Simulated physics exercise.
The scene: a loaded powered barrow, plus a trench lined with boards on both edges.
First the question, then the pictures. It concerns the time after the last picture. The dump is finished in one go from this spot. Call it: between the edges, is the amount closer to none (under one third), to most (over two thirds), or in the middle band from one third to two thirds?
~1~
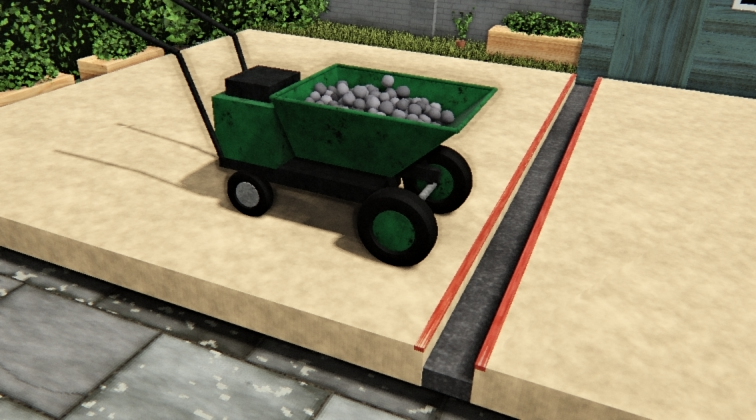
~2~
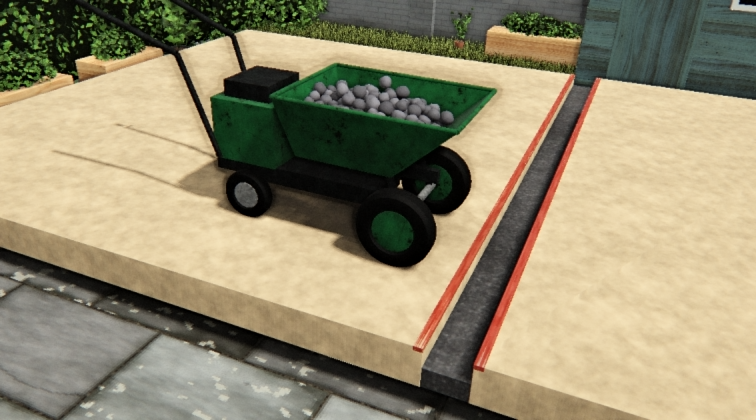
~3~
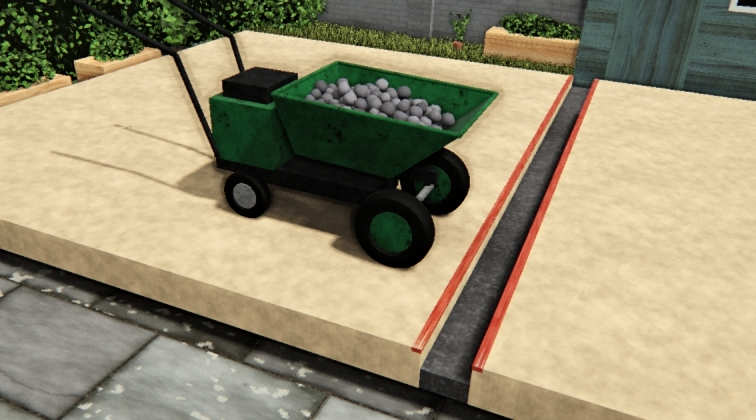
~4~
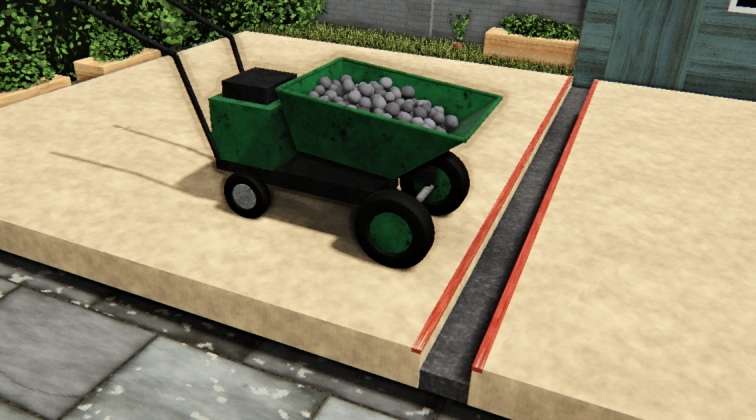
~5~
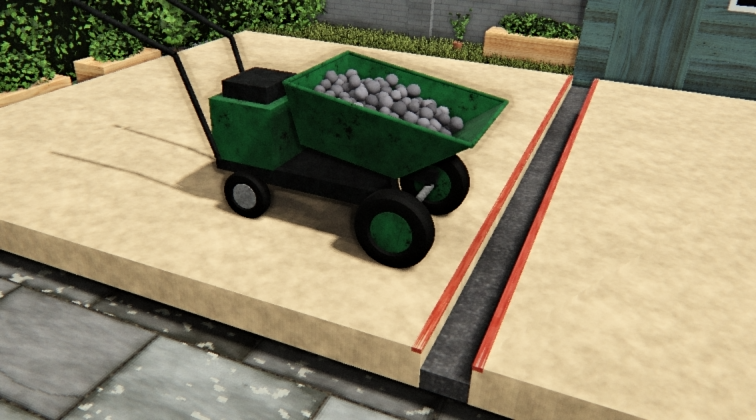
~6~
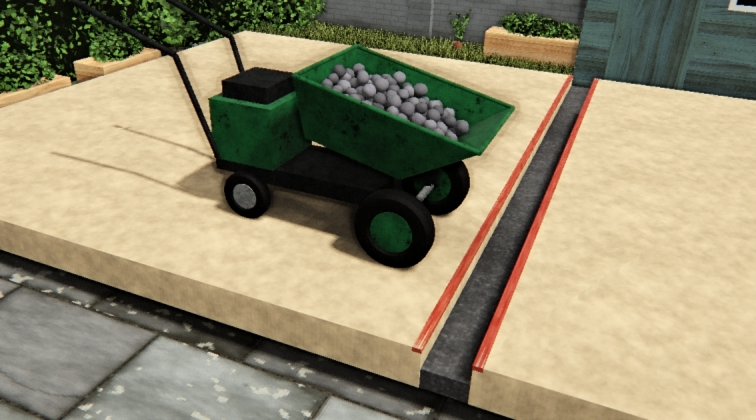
Closer to none.
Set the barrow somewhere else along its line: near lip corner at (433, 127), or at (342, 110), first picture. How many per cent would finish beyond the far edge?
80 % and 10 %.
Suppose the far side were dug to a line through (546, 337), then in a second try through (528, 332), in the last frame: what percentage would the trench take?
The first try comes out at 50 percent and the second at 20 percent.
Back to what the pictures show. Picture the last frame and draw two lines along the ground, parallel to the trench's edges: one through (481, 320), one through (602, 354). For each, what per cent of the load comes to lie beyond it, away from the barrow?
In order: 80 percent, then 30 percent.
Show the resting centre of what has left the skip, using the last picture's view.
Around (590, 275).
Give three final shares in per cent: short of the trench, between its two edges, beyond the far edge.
Short 0 %, between 0 %, beyond 85 %.
Shortly afterwards, skip tipped well over; the whole lot in the skip.
Next, skip tipped steeply; the bulk in the skip; near a quarter beyond it; only a few falling.
Some moments later, skip tipped right over; near a quarter in the skip; the bulk beyond it.
In the end, skip tipped right over; a little in the skip; only a few in or heaped over the trench; the bulk beyond it.
